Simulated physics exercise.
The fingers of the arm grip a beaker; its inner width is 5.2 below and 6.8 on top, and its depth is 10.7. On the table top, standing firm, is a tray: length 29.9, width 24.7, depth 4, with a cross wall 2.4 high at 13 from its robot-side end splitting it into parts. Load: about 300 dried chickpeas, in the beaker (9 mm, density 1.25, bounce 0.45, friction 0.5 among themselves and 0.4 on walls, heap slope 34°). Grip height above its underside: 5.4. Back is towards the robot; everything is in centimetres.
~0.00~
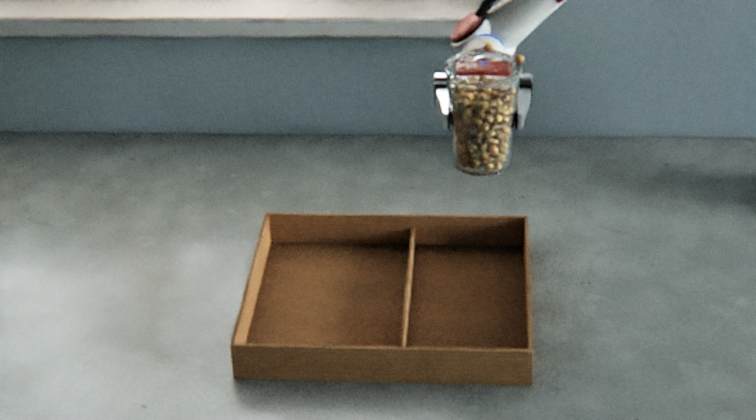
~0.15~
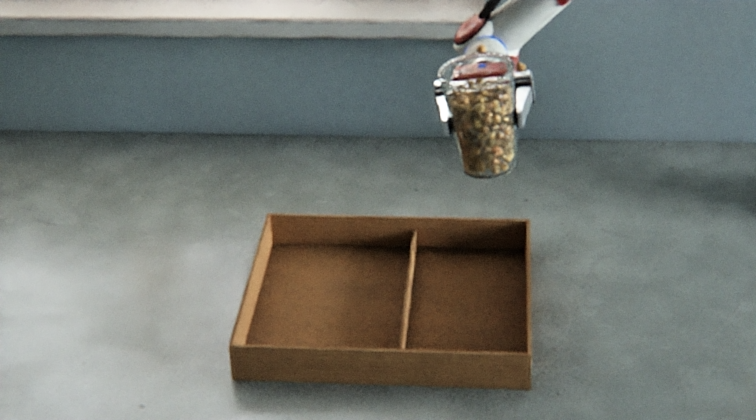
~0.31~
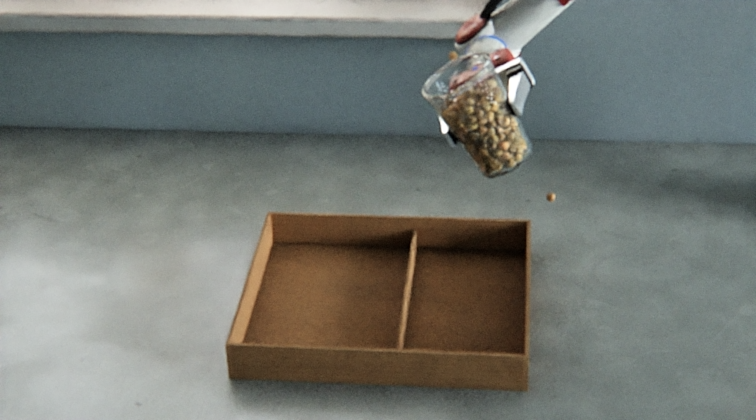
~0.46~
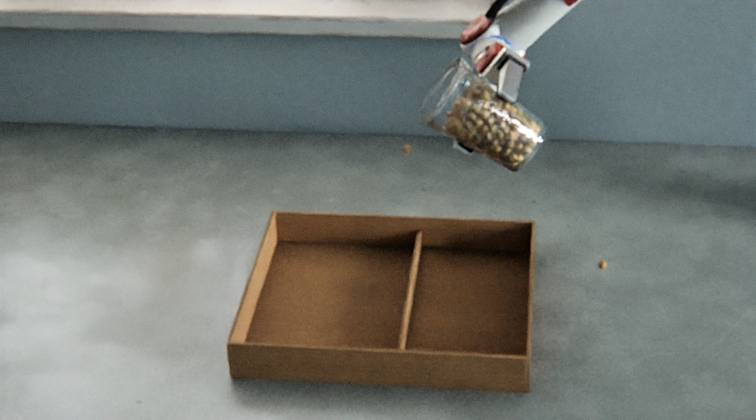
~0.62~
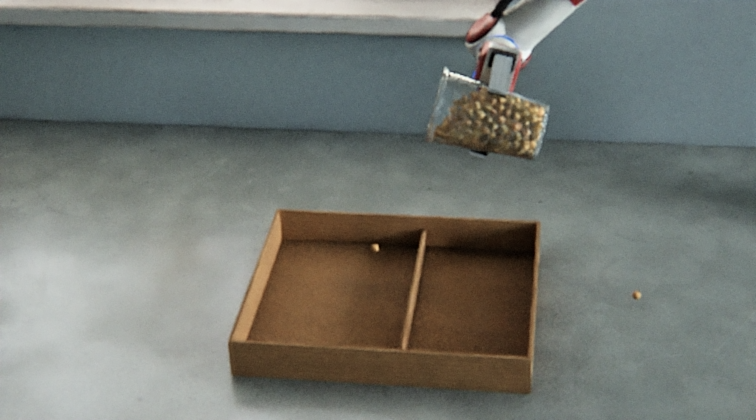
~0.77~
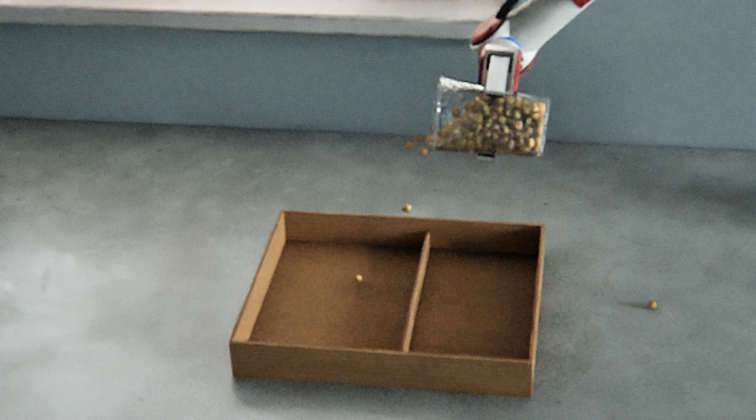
A robot arm reaches in from the top right over a grey table top, seen from slightly above, with a blue-grey wall behind. It grips a clear beaker of tan dried chickpeas above and behind a brown, open tray split by a cross wall. The arm tips the beaker leftward until nearly horizontal, while one chickpea lands right of the tray, another drops into its left part, and a few more leave the rim.
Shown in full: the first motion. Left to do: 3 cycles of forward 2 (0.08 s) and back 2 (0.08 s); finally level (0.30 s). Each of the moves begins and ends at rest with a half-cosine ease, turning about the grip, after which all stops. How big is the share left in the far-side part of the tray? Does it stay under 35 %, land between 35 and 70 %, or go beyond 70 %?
It lands between 35 and 70 %.
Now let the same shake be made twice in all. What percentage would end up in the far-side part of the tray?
About 45 %.
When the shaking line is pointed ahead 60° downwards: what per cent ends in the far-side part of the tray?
It comes to around 15 percent.
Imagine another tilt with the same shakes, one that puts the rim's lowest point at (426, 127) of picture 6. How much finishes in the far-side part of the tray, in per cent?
Somewhere around 20 %.
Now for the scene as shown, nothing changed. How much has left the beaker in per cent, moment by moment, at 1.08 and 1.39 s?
At the first moment 30 per cent, at the second 55 per cent.
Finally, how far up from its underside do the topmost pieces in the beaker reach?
Roughly 5.5 cm.
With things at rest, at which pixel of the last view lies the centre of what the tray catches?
I'd point to somewhere near (343, 305).
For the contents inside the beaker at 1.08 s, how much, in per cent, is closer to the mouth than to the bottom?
My estimate is near 75 per cent.
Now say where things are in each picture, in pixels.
In the first frame, beaker middle at (483, 117), level; upper third of the load around (484, 100), from x 455 to 520, top at y 45; 304 in the beaker.
In the second frame, beaker middle at (483, 119), tilted 8° forward; upper third of the load around (483, 103), from x 450 to 520, top at y 50; 303 in the beaker, 1 in flight or on a rim.
In the third frame, beaker middle at (482, 119), tilted 29° forward; upper third of the load around (479, 104), from x 445 to 550, top at y 55; 303 in the beaker, 1 in flight or on a rim.
In the fourth frame, beaker middle at (486, 120), tilted 55° forward; upper third of the load around (480, 106), from x 405 to 605, top at y 85; 302 in the beaker, 2 in flight or on a rim.
In the fifth frame, beaker middle at (489, 119), tilted 76° forward; upper third of the load around (491, 108), from x 375 to 635, top at y 90; 302 in the beaker, 1 in the far-side part, 1 on the table or floor.
In the sixth frame, beaker middle at (492, 121), tilted 84° forward; upper third of the load around (503, 112), from x 360 to 655, top at y 95; 299 in the beaker, 1 in the far-side part, 1 on the table or floor, 3 in flight or on a rim.
By 1.08 s, tilted 84° forward, highest piece 25 above the table; 209 in the beaker, 55 in the far-side part, 2 in the robot-side part, 1 on the table or floor, 37 in flight or on a rim.
By 1.39 s, tilted 45° forward, highest piece 27 above the table; 148 in the far-side part, 135 in the beaker, 7 in the robot-side part, 2 on the table or floor, 12 in flight or on a rim.
By 1.75 s, level, highest piece 24 above the table; 159 in the far-side part, 134 in the beaker, 9 in the robot-side part, 2 on the table or floor.
By 2.80 s, level, highest piece 24 above the table; 159 in the far-side part, 134 in the beaker, 9 in the robot-side part, 2 on the table or floor.
Final count, 159 in the far-side part, 134 in the beaker, 9 in the robot-side part, 2 on the table or floor. That is 52 % in the far-side part of the tray.
